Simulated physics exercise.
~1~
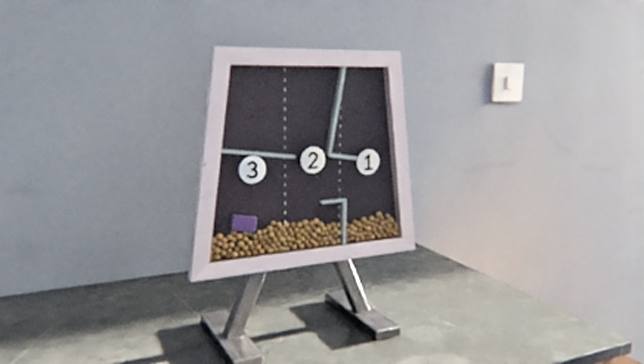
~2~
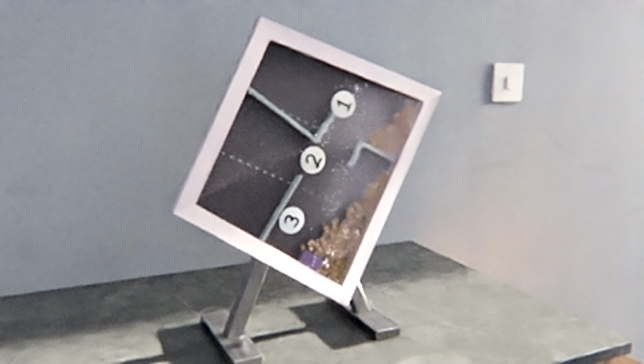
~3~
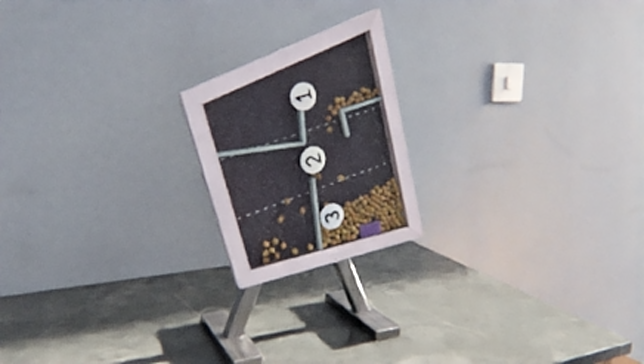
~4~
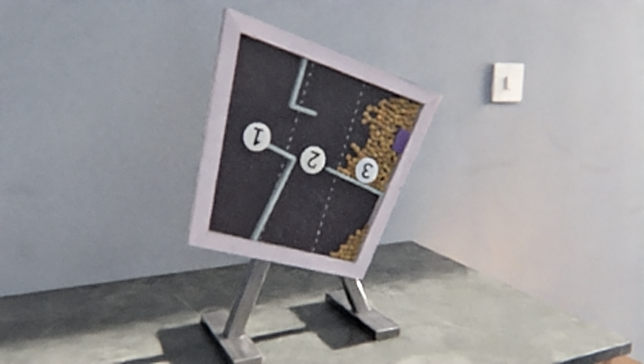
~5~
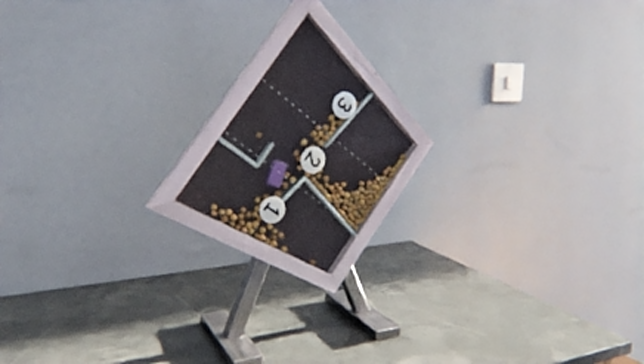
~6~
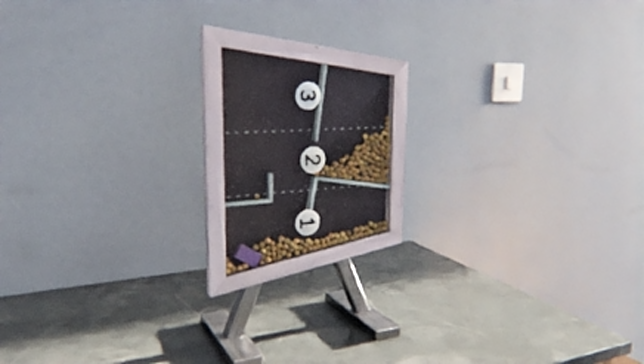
The clip shows a framed, clear-fronted box of small wooden beads and a purple block turning anticlockwise on a stand, pausing partway, as its contents tumble past numbered strips; it ends on its side, with beads in two main heaps and the block at lower left.
